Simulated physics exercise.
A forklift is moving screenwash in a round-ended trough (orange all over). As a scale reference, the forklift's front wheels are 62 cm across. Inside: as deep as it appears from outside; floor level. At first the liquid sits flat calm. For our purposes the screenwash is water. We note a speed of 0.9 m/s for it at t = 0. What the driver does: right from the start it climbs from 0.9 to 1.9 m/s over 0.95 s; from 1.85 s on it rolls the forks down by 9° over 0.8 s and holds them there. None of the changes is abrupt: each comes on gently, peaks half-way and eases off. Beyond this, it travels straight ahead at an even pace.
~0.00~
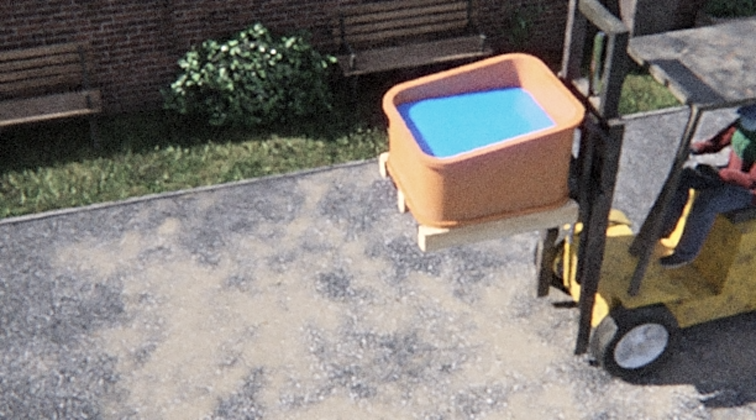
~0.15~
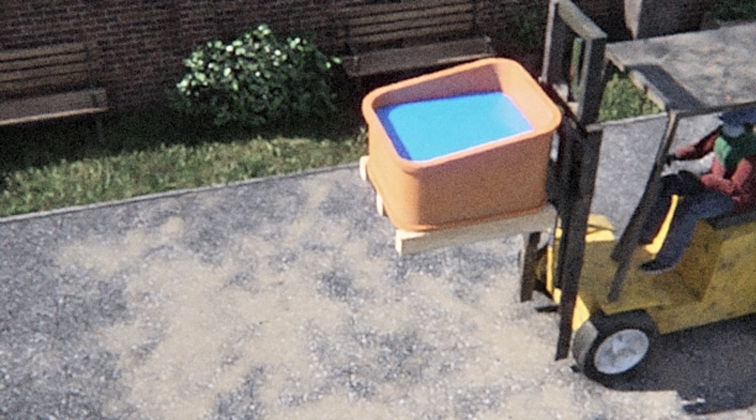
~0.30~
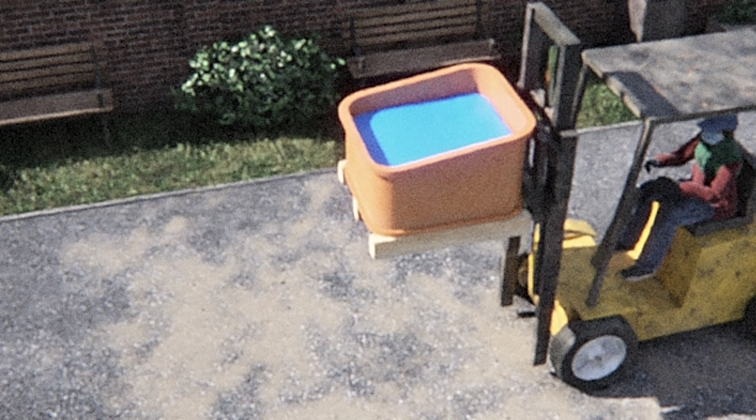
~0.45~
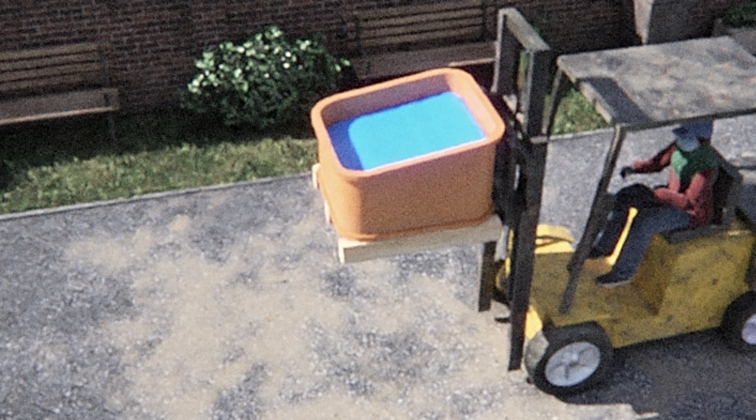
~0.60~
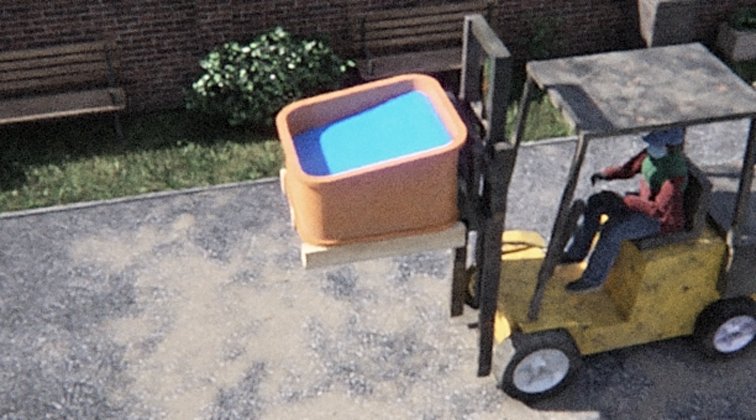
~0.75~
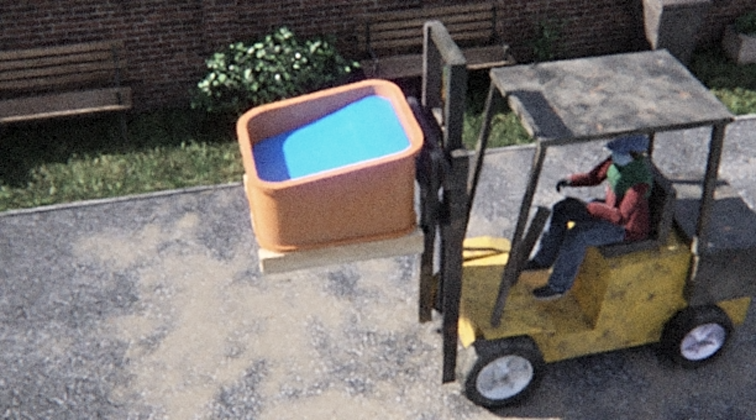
A yellow forklift rolls steadily left across a grey, sandy paved yard, seen from above and to the side, before a brick wall, wooden benches, grass and a leafy bush. Its driver, in a cap and red sleeves, sits at the right behind an orange tub of blue liquid on a pale pallet. The liquid starts flat, then slopes increasingly upward towards the mast, as the view drifts slightly left.
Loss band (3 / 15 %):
Large.
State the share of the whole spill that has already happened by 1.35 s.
I'd say some 0 percent by then.
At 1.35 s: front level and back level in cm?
I'd say some 50 centimetres in front and some 28 centimetres behind.
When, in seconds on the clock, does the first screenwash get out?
About 1.6 s.
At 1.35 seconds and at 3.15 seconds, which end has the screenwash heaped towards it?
Higher at the forward side, then higher at the forward side.
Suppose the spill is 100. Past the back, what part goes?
Around 0 in a hundred.
After 1.35 s front 49 cm, middle 33 cm, back 28 cm above the floor; no loss so far.
After 2.25 s front 24 cm, middle 36 cm, back 46 cm above the floor; the loss stands at 1 per cent, over the front.
After 3.15 s front 40 cm, middle 32 cm, back 19 cm above the floor; the loss stands at 16 per cent, over the front.
After 5.64 s the loss stands at 18 per cent, over the front, 52 of 287 litres.
